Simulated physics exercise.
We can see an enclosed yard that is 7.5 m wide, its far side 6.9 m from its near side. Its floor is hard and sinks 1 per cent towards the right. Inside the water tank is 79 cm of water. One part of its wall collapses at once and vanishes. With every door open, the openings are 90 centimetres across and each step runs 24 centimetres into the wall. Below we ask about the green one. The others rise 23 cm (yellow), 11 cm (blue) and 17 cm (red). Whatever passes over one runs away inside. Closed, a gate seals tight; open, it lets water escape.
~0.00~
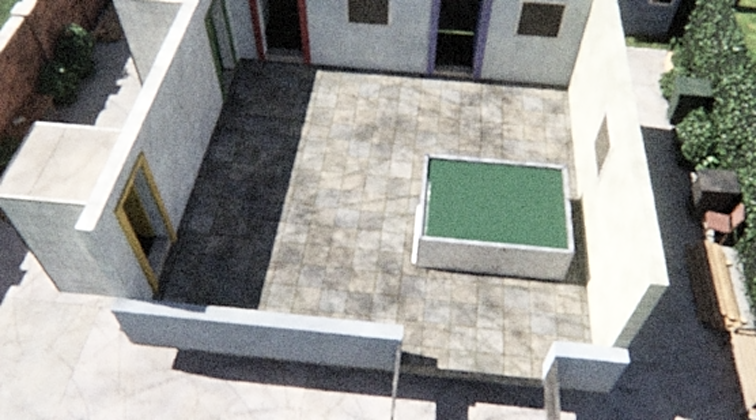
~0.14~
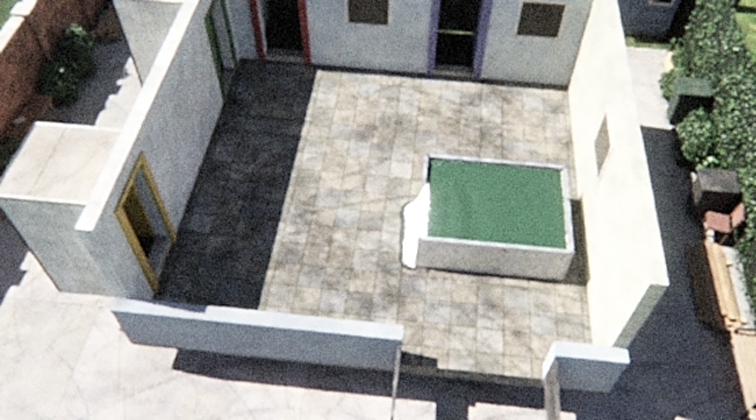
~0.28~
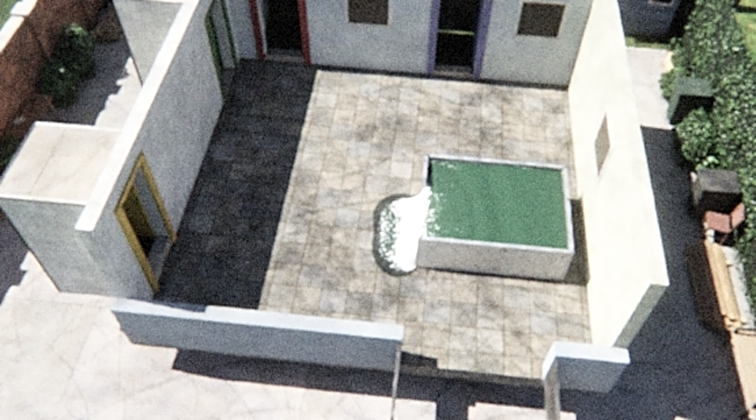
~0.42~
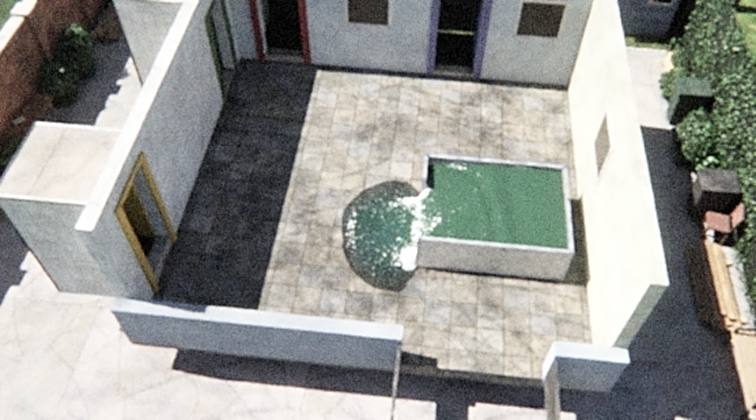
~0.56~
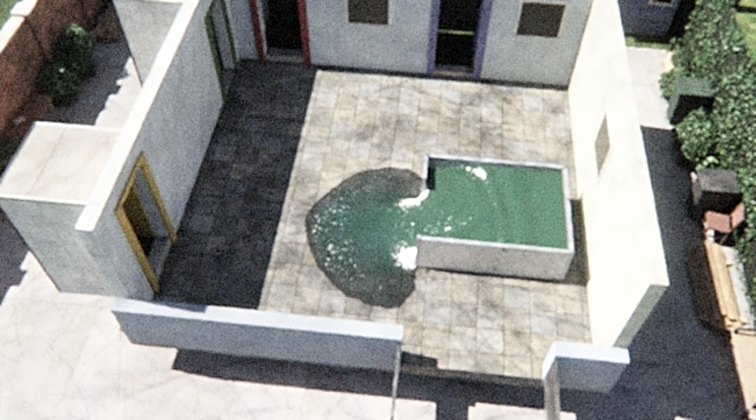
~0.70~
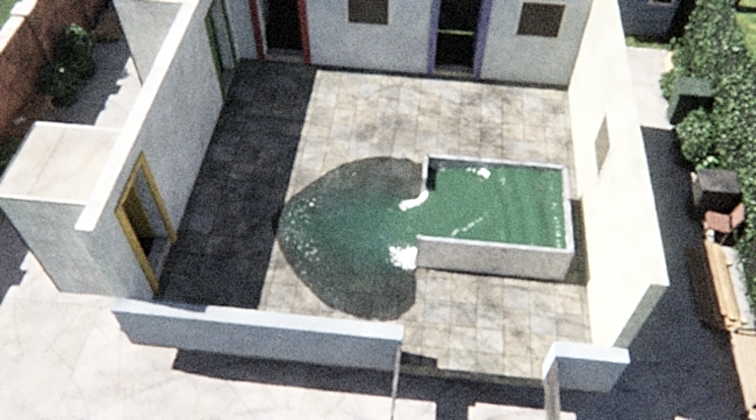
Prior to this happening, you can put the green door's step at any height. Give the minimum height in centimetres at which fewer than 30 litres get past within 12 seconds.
10.5 cm.
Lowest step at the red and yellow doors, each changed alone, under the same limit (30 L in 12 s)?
About 14.0 cm at red and about 24 cm at yellow.
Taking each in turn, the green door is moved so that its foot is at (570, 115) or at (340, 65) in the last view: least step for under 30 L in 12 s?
Roughly 12.0 cm for the first and 10.0 cm for the second.
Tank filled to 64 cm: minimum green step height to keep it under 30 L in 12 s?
About 7.5 centimetres.
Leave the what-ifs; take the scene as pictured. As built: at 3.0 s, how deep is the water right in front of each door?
Depths in cm: Yellow 35, blue 0, green 10, red 0.
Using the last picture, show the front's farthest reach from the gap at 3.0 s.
(240, 59).
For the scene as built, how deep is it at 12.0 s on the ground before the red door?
You'd measure close to 5.5 cm there.
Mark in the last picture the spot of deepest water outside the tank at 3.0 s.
Around pixel (203, 309).
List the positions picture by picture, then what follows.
In the first frame, still water, 79 cm deep, in the water tank at (494, 203); the green door at (222, 48) is dry.
In the second frame, the front is at (404, 216), 0.3 m from the gap at (422, 225); 0.4 m2 of floor is wet, 79 cm left at the back.
In the third frame, water pours out at (422, 227) and has run 0.8 m, to (378, 221); about 13 cm deep outside, 79 cm at the back.
In the fourth frame, water pours out at (421, 228) and has run 1.4 m, to (346, 221); about 10 cm deep outside, 79 cm at the back.
In the fifth frame, the front is at (310, 225), 2.1 m from the gap at (421, 229); 4.6 m2 of floor is wet, 79 cm left at the back.
In the sixth frame, water pours out at (421, 229) and has run 2.7 m, to (277, 227); about 6 cm deep outside, 76 cm at the back; 3.5 m in a straight line remain to the green door at (222, 48).
After 1.4 s water covers 35 % of the floor, deepest (42 cm) near (411, 243); it has not reached the green door.
After 3.0 s water covers 50 % of the floor, deepest (40 cm) near (203, 309); 10 cm at the green door, 0 litres in over its 7 cm step.
After 12.0 s water covers 100 % of the floor, deepest (16 cm) near (566, 219); 5 cm at the green door, 83 litres in over its 7 cm step.
At the green door as built, the water arrived by 2.5 s and peaked near 15 cm at 7.2 s.
Run again over the same 12 s with other heights there, 49 litres in over 9 cm, 13 litres over 12.5 cm. The limit of 30 litres is kept from about 10.5 cm up.
